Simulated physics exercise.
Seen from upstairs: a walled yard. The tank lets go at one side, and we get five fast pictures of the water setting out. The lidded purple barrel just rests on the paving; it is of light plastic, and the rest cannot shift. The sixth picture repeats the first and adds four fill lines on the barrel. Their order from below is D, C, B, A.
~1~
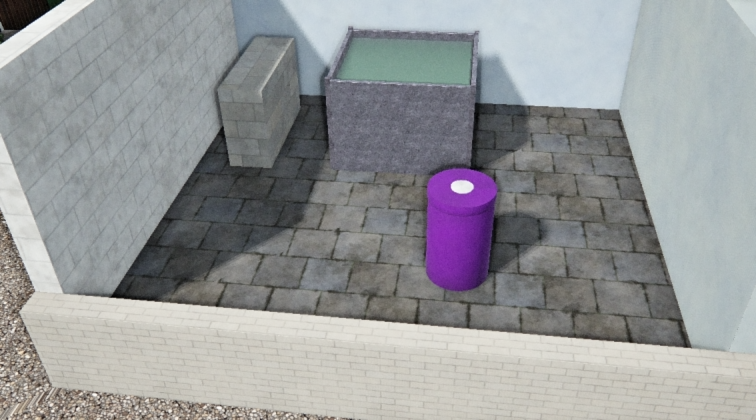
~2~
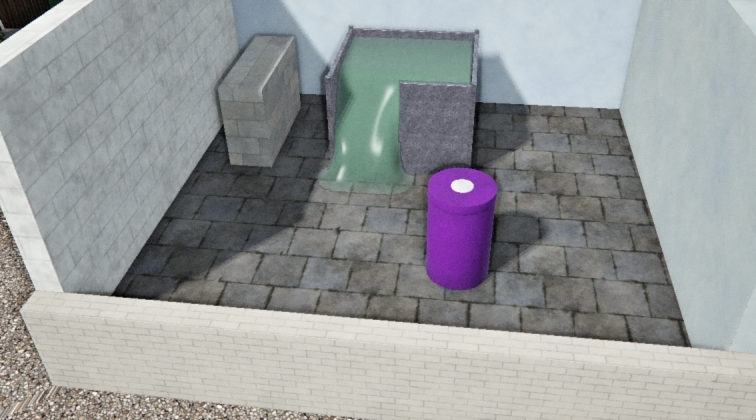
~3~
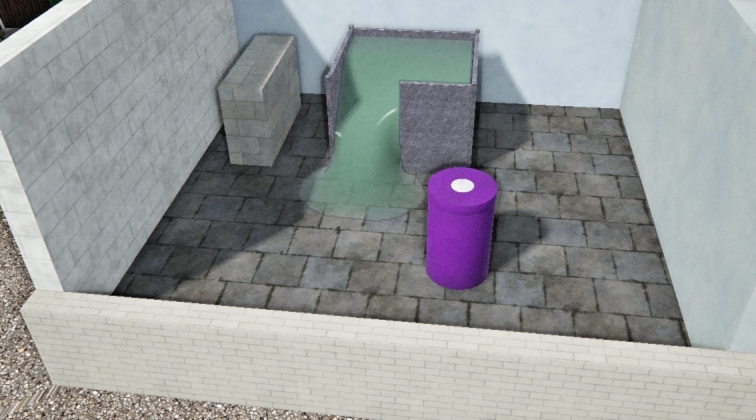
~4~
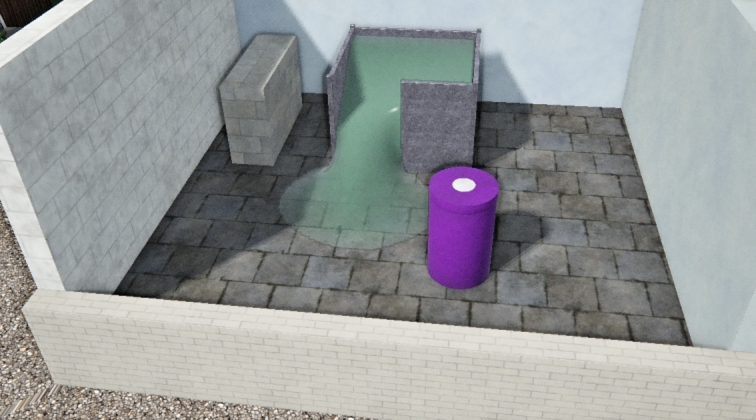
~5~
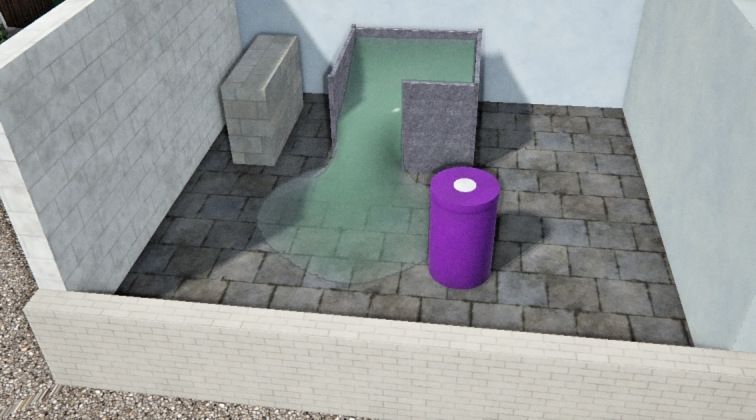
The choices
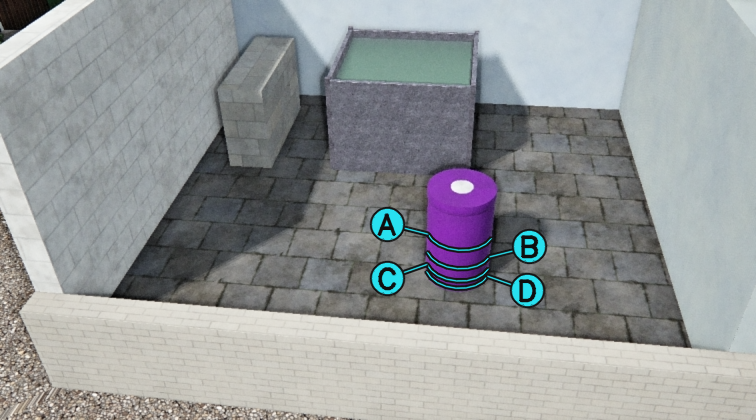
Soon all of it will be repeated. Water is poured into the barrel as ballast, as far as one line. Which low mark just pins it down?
Choose B.
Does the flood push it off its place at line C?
Yes, it does.
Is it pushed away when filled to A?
No, that is safe.
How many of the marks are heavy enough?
Two of the four.
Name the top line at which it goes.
C.
On the marked copy, A at (458, 250); B at (457, 268); C at (456, 280); D at (456, 288); from the bottom up D, C, B, A.
With A, it does not move.
With B, it does not move.
With C, it is pushed about its own width away.
With D, it is pushed about 5 times its own width away.
